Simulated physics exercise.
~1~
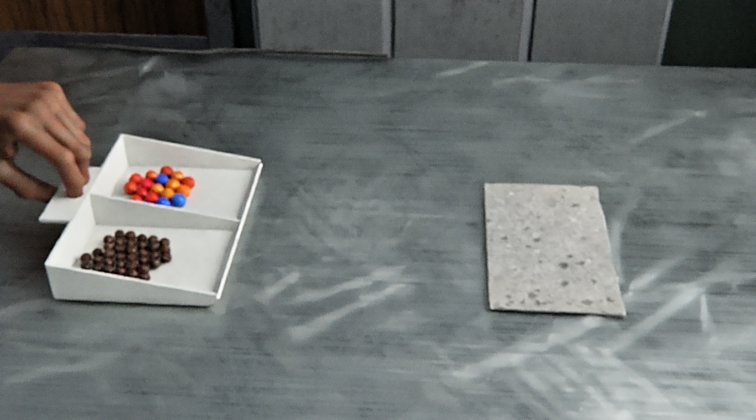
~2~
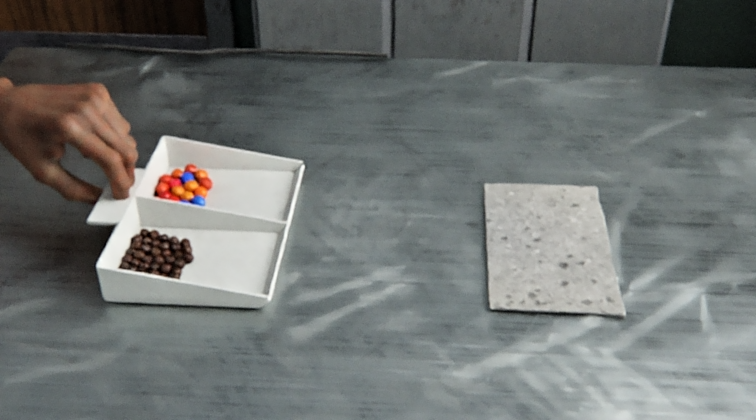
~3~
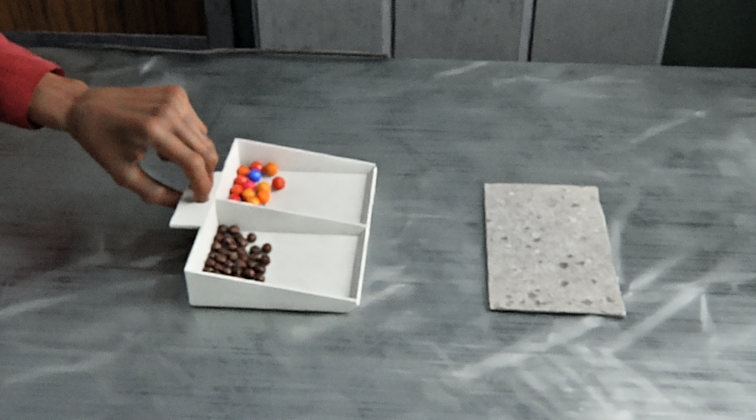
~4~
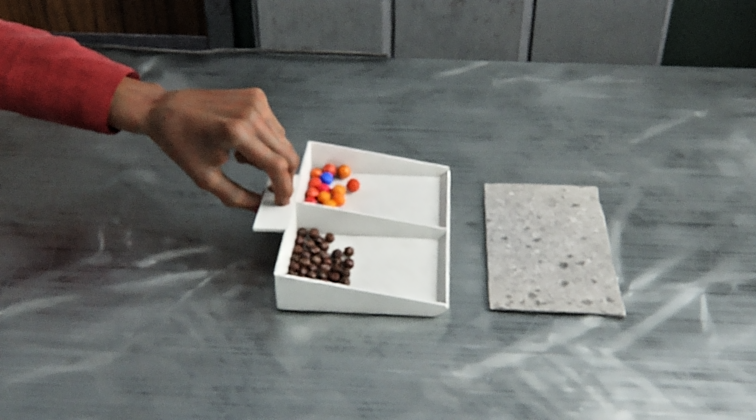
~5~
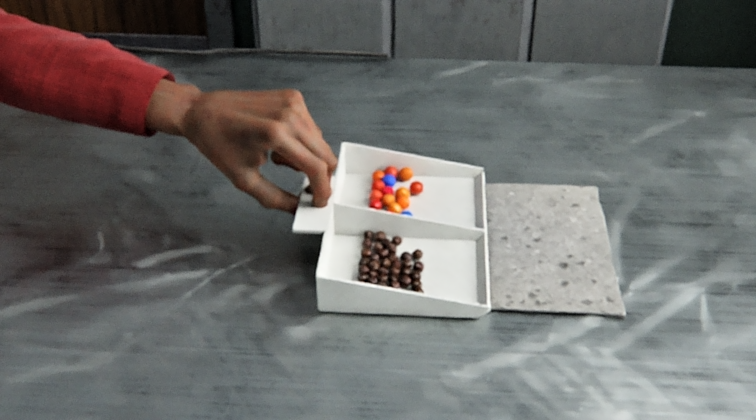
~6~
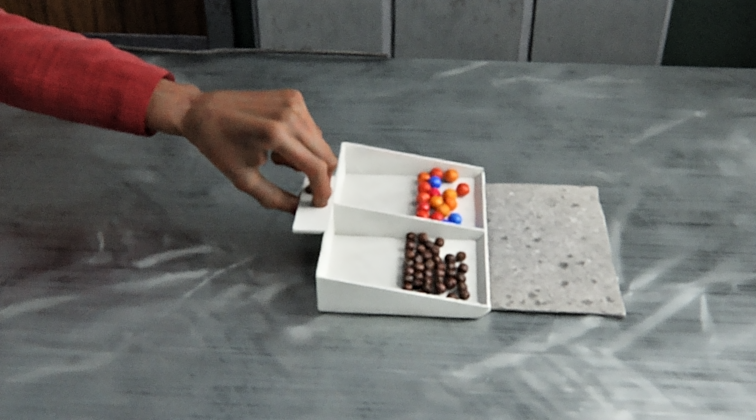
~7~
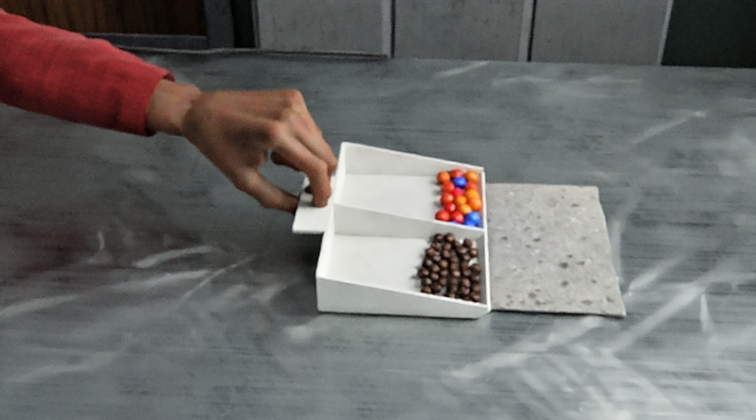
A hand sliding a divided white tray right until it meets a speckled slab, the colourful and brown balls rolling forward inside.
